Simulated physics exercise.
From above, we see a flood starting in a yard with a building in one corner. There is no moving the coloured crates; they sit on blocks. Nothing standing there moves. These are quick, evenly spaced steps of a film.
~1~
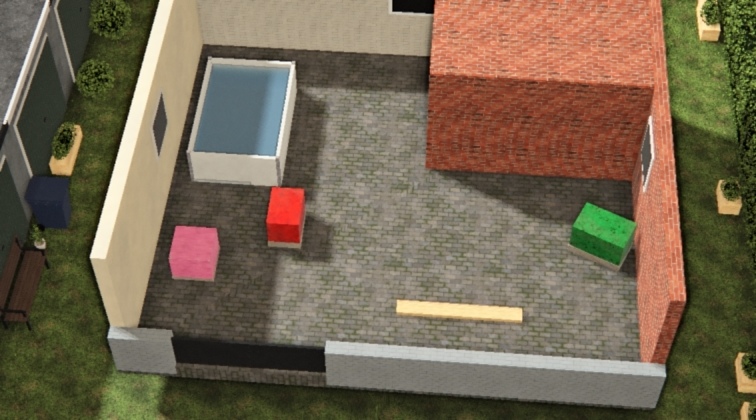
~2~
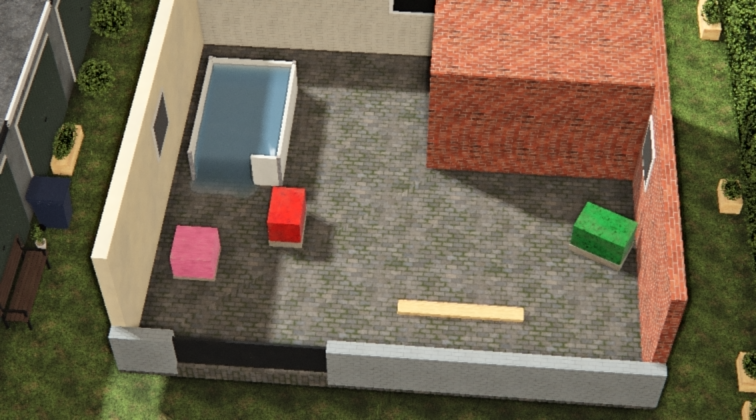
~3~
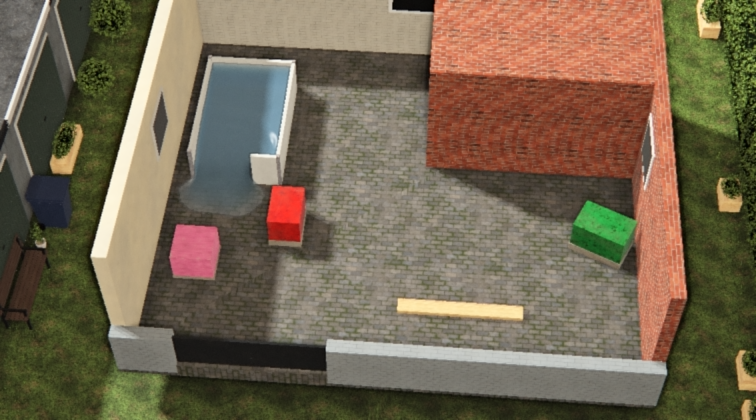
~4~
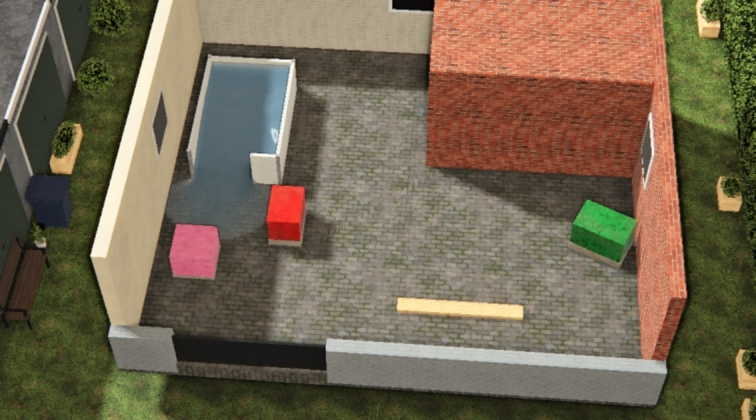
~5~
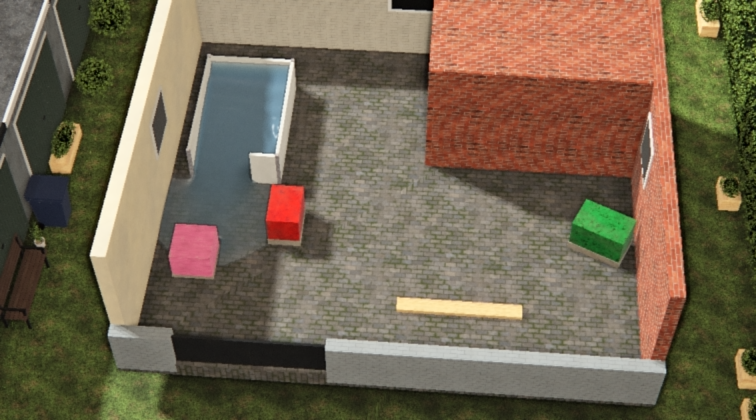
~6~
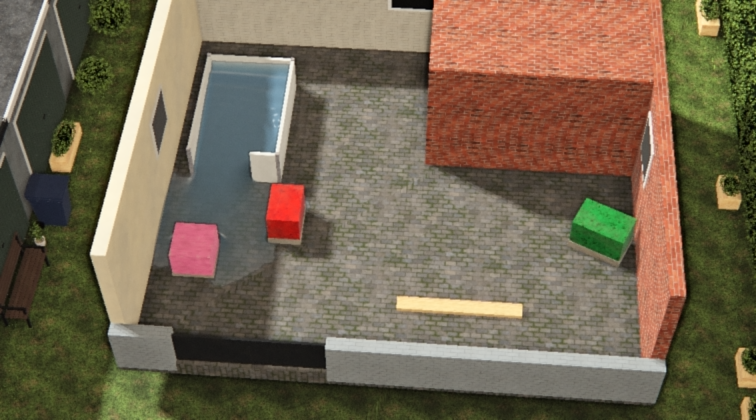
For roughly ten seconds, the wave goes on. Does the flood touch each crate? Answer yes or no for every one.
Pink crate: Yes; green crate: Yes; red crate: Yes.
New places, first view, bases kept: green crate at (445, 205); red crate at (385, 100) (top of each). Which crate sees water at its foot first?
The one in pink.
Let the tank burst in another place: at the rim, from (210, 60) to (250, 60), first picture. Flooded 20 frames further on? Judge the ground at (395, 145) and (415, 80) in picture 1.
Result, in order - waterlogged, waterlogged.
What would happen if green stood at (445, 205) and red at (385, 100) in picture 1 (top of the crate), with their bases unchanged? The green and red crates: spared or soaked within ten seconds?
Summary - green: Untouched, red: Untouched.
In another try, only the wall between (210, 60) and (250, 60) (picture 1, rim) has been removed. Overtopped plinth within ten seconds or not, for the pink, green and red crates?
Result: Pink crate is swamped; green crate is not reached; red crate is not reached.
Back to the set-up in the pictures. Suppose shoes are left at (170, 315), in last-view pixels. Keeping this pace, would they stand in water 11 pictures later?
Answer: Flooding.
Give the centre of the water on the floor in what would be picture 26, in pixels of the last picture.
The water centres close to (251, 225).
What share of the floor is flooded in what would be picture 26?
40 %.
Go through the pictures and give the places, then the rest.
The first frame shows still water in the open tank at (243, 110).
In the second frame, the front is at (194, 188), out from the gap at (224, 170).
In the third frame, the front is at (242, 213), out from the gap at (224, 171).
In the fourth frame, water pours out at (224, 172) and has run to (225, 237).
In the fifth frame, water pours out at (223, 171) and has run to (226, 261).
In the sixth frame, water pours out at (223, 170) and has run to (225, 282).
A moment on, water covers 15 % of the floor; the pink crate water round its plinth, the green crate not reached, the red crate water round its plinth.
Next, water covers 25 % of the floor; the pink crate water round its plinth, the green crate not reached, the red crate water round its plinth.
Then, water covers 40 % of the floor; the pink crate water round its plinth, the green crate not reached, the red crate water round its plinth.
Later, water covers 60 % of the floor; the pink crate water round its plinth, the green crate water round its plinth, the red crate water round its plinth.
In the end, water covers 90 % of the floor; the pink crate was topped, the green crate was topped, the red crate was topped.
